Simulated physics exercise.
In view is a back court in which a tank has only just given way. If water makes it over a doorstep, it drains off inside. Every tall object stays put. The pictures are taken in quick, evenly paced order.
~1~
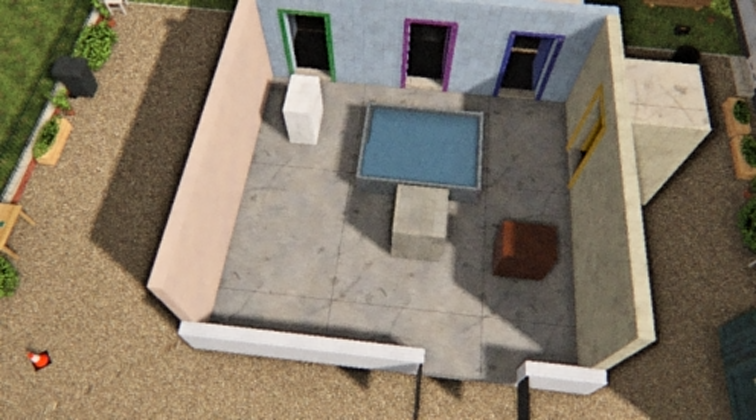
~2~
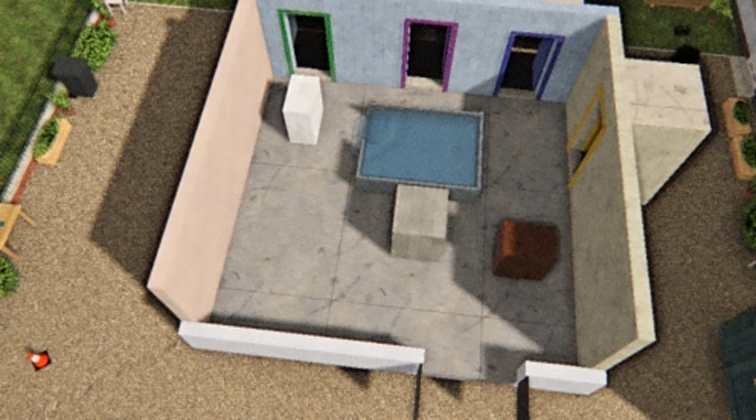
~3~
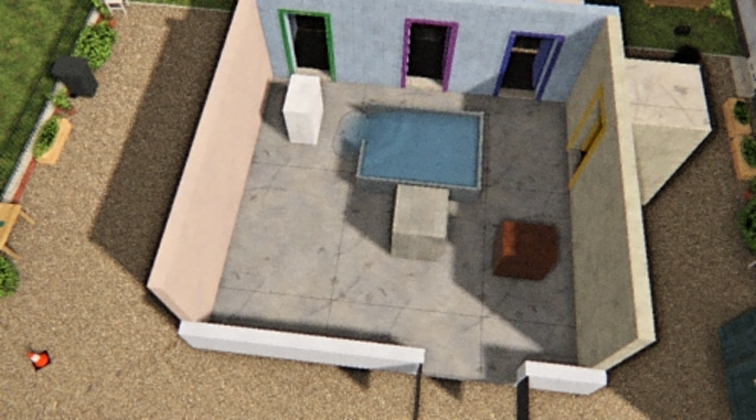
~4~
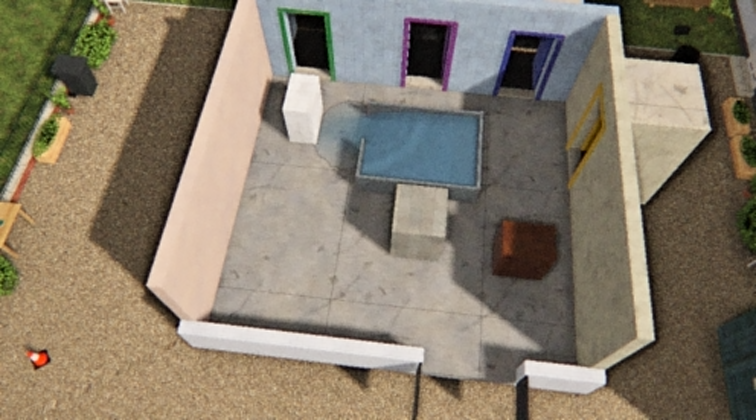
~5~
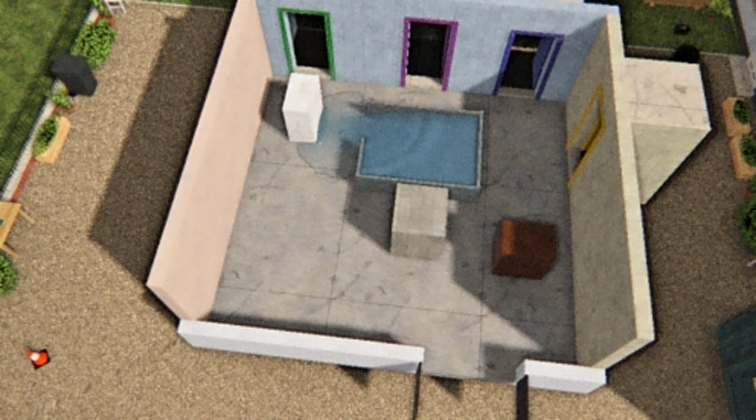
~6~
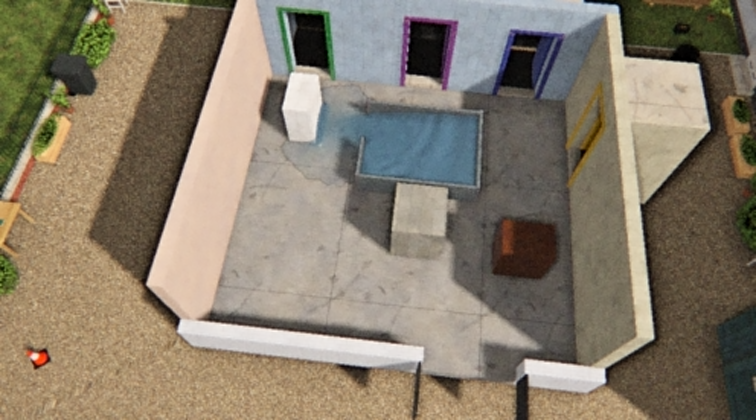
A walled back court with a grey paved floor and gravel around it is seen from high above by a still camera. An open tank of blue water lies near the pale blue back wall, with a white block to its left, a grey block below and a reddish-brown one at lower right. The tank is still at first, then water pours out through its left side and spreads leftward in a thin sheet around the white block's base.
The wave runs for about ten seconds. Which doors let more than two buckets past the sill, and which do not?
In the end the purple door will pass two buckets at most; the blue door will pass two buckets at most; the yellow door will pass two buckets at most; the green door will pass more than two buckets.
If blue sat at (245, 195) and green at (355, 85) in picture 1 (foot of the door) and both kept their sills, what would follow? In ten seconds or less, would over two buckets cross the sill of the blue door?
Note - blue door ends up higher.
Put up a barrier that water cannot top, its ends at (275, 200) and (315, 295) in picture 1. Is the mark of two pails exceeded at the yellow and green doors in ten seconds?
Yellow falls short, green overshoots.
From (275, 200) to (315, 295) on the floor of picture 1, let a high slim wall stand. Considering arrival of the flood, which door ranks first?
Earliest: The green one.
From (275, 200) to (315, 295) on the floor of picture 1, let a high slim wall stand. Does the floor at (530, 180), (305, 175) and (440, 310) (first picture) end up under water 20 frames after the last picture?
Results in order: Bone-dry / swamped / bone-dry.
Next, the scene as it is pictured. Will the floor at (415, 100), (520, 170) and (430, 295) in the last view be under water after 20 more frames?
First swamped, then spared, then spared.
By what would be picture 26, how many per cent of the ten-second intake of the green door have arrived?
It would be roughly 65 percent of the ten-second total.
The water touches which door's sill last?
That would be the door marked yellow.
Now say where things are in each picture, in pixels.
In the first frame, the open tank at (421, 146) is whole and still.
In the second frame, water pours out at (368, 132) and has run to (357, 154).
In the third frame, the front is at (339, 150), out from the gap at (368, 133).
In the fourth frame, water pours out at (367, 132) and has run to (318, 145).
In the fifth frame, the front is at (302, 147), out from the gap at (367, 131).
In the sixth frame, water pours out at (367, 131) and has run to (288, 148).
A moment on, water covers 10 % of the floor; the purple door not reached, the blue door not reached, the yellow door not reached, the green door under two buckets in.
Next, water covers 25 % of the floor; the purple door not reached, the blue door not reached, the yellow door not reached, the green door over two buckets in.
Then, water covers 45 % of the floor; the purple door wet at the sill, nothing in, the blue door not reached, the yellow door not reached, the green door far over two buckets in.
Later, water covers 60 % of the floor; the purple door wet at the sill, nothing in, the blue door wet at the sill, nothing in, the yellow door wet at the sill, nothing in, the green door far over two buckets in.
In the end, water covers 90 % of the floor; the purple door wet at the sill, nothing in, the blue door under two buckets in, the yellow door wet at the sill, nothing in, the green door far over two buckets in.
